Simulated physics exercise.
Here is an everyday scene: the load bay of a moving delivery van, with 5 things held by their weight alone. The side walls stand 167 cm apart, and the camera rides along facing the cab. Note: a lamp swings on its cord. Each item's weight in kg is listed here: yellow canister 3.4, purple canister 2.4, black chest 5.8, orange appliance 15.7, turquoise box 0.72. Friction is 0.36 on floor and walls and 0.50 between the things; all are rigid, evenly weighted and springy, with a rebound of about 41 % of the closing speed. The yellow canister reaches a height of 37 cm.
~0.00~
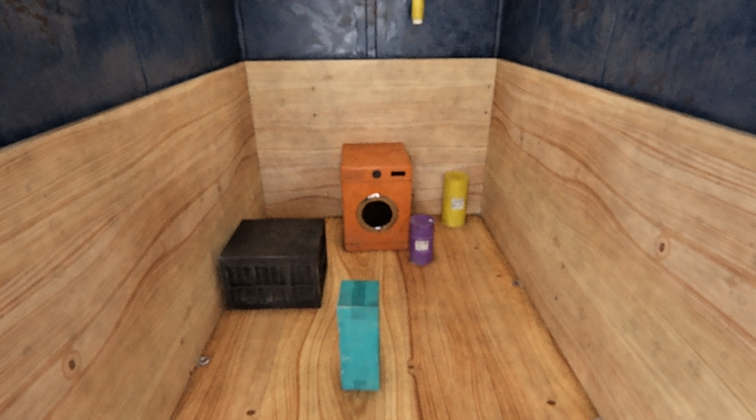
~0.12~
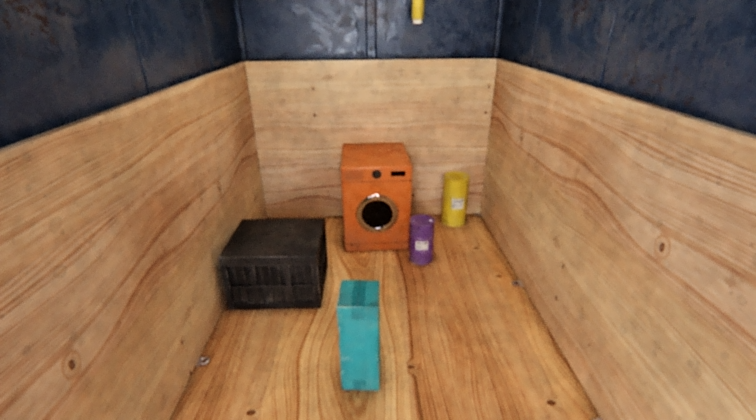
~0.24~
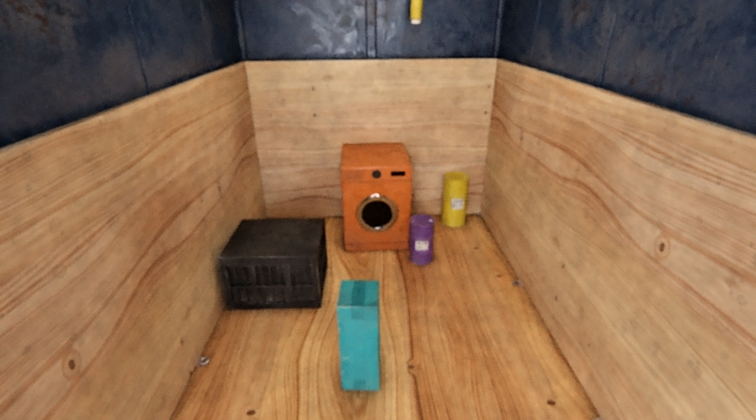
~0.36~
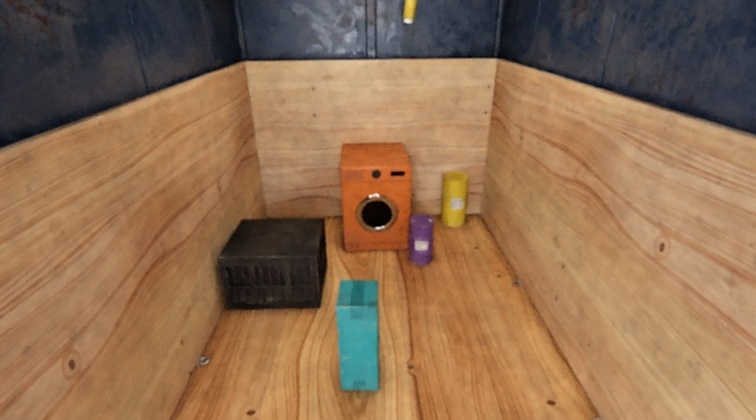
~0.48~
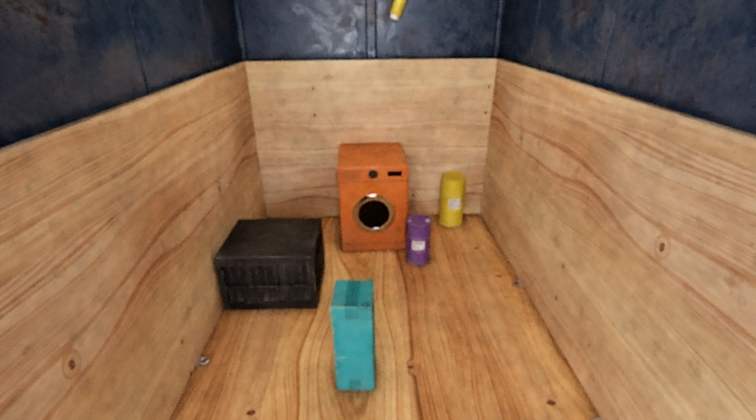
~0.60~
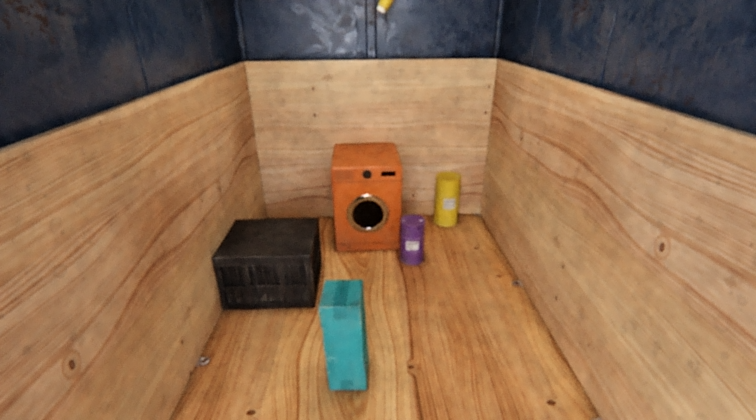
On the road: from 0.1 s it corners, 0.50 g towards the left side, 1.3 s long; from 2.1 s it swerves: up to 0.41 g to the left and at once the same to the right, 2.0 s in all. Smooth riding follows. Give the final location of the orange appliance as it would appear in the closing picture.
Final location: (289, 197).
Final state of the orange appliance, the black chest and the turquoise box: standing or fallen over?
Well, the orange appliance holds steady, the black chest holds steady, and the turquoise box tumbles down.
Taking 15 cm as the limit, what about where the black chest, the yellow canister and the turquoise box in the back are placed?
Note: Black chest is left in place. Yellow canister departs its position. Turquoise box departs its position.
Around 0.90 s, push 0.50 g left; orange appliance shifted 24 cm near (340, 195); turquoise box at 42° to upright; purple canister shifted 24 cm.
Around 1.10 s, push 0.50 g left; orange appliance shifted 43 cm near (313, 196); turquoise box on its side; purple canister shifted 43 cm.
Around 1.30 s, push 0.20 g left; orange appliance shifted 62 cm near (286, 196); turquoise box on its side; purple canister shifted 57 cm.
Finally (4.7 s), on their side or leaning hard in the back, turquoise box; not toppled but over 15 cm from the start, yellow canister, purple canister and orange appliance; black chest still in place (within 15 cm). Final places as that camera would see them, orange appliance near (289, 197).
